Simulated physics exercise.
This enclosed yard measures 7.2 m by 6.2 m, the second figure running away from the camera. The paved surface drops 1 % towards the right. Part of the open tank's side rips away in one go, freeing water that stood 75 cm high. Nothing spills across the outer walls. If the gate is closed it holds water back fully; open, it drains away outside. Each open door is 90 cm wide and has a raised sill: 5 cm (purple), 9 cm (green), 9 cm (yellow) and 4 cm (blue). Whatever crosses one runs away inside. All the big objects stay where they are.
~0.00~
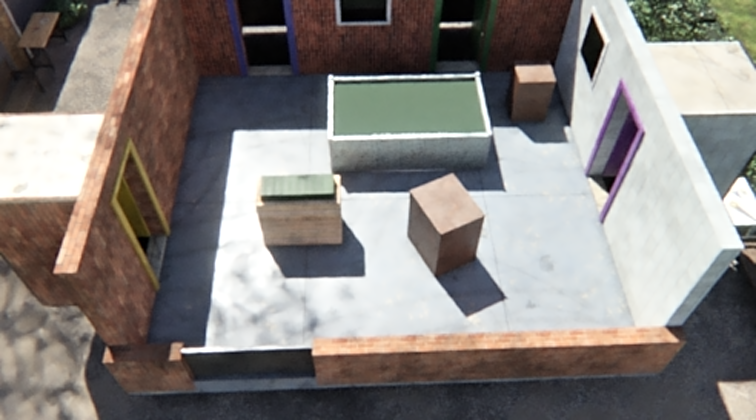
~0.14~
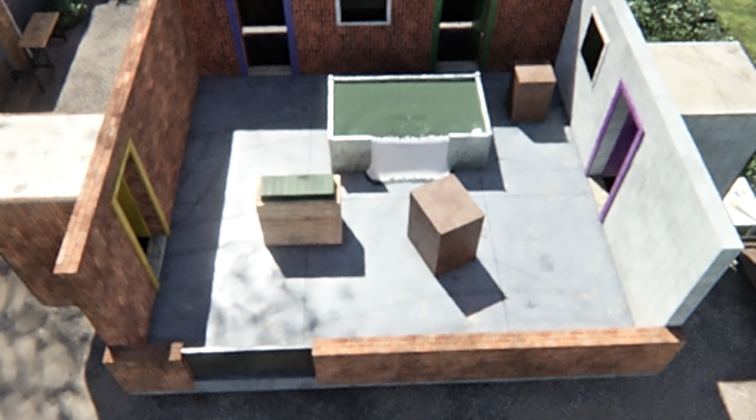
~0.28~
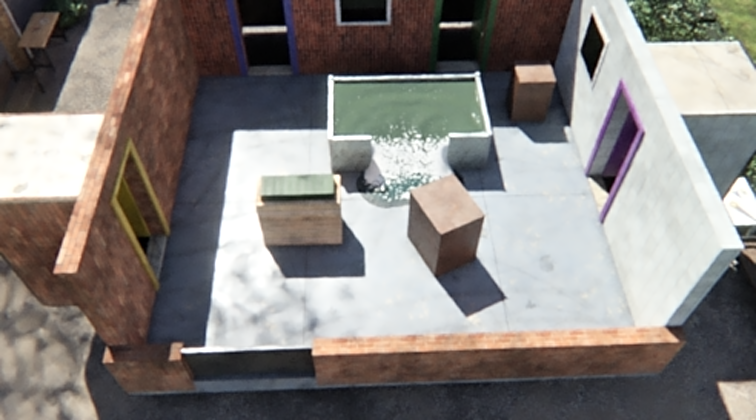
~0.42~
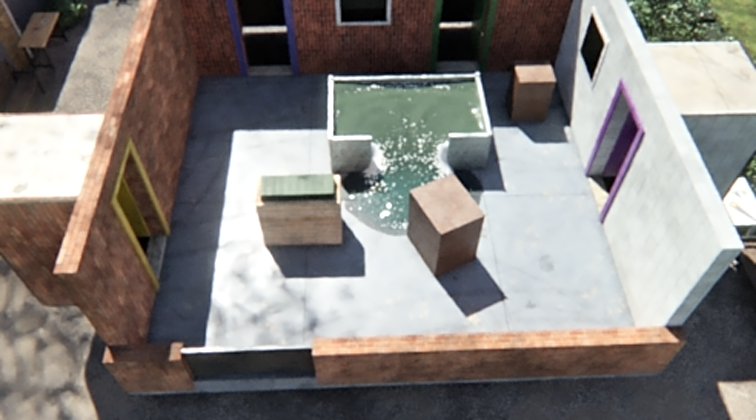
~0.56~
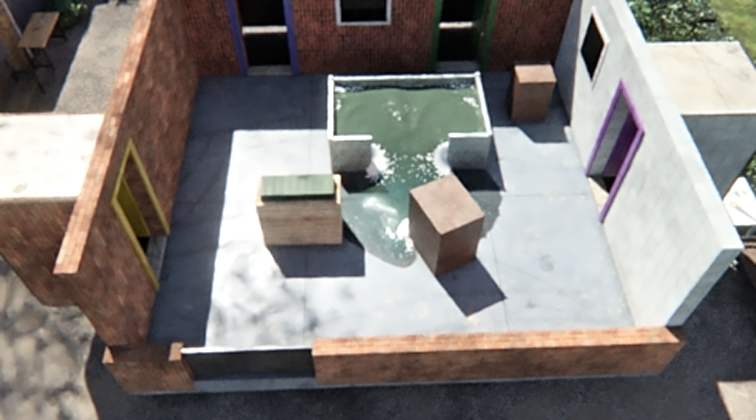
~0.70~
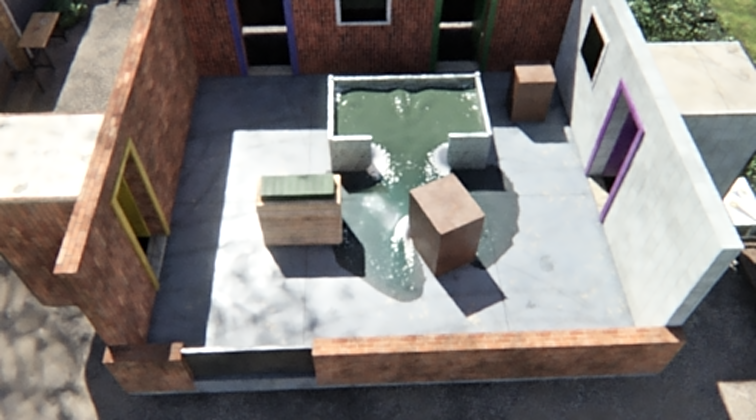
In a walled yard, an open tank's front breaks and green water spreads around a brown box.
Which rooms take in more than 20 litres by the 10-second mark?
The water let in: At the purple door it exceeds the limit; at the green door it stays under the limit; at the yellow door it stays under the limit; at the blue door it goes over the limit.
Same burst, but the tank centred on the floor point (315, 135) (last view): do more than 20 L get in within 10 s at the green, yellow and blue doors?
Then: Green not over, yellow above, blue over.
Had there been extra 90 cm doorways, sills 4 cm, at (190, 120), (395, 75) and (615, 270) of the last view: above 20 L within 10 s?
In turn: Under, below, above.
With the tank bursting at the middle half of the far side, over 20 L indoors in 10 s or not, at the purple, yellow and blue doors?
Against that limit: Purple under, yellow below, blue past it.
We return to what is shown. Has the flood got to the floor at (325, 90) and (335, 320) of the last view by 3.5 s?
In that order: Not reached, wet.
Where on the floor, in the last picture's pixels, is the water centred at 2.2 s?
Around (405, 201).
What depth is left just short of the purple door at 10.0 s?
Roughly 9.5 cm deep.
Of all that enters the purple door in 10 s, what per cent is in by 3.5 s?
Some 25 per cent by then.
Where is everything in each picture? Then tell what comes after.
In the first frame, still water, 75 cm deep, in the open tank at (407, 109).
In the second frame, water pours out at (409, 159) and has run 0.7 m, to a hidden place; typically 7 cm deep outside, 75 cm at the open tank's back.
In the third frame, the front is at a hidden place, 1.0 m from the gap at (409, 160); 1.1 m2 of floor is under water; 72 cm left at the back of the open tank.
In the fourth frame, water pours out at (409, 160) and has run 1.4 m, to (402, 232); typically 10 cm deep outside, 65 cm at the open tank's back.
In the fifth frame, the front is at (400, 263), 2.0 m from the gap at (409, 159); 3.7 m2 of floor is under water; 65 cm left at the back of the open tank.
In the sixth frame, water pours out at (409, 159) and has run 2.6 m, to (399, 296); typically 5 cm deep outside, 66 cm at the open tank's back.
After 1.4 s water covers 25 % of the floor and is deepest (49 cm) near (433, 216); purple door not reached, green door not reached, yellow door not reached, blue door not reached.
After 2.2 s water covers 45 % of the floor and is deepest (35 cm) near (632, 340); purple door 8 cm at the sill, 3 L in, green door not reached, yellow door not reached, blue door not reached.
After 3.5 s water covers 60 % of the floor and is deepest (24 cm) near (423, 225); purple door 11 cm at the sill, 40 L in, green door not reached, yellow door 8 cm at the sill, 0 L in, blue door not reached.
After 6.0 s water covers 85 % of the floor and is deepest (18 cm) near (595, 221); purple door 13 cm at the sill, 95 L in, green door not reached, yellow door 8 cm at the sill, 1 L in, blue door 8 cm at the sill, 2 L in.
After 10.0 s water covers 100 % of the floor and is deepest (14 cm) near (418, 93); purple door 10 cm at the sill, 178 L in, green door 8 cm at the sill, 1 L in, yellow door 4 cm at the sill, 1 L in, blue door 7 cm at the sill, 62 L in.
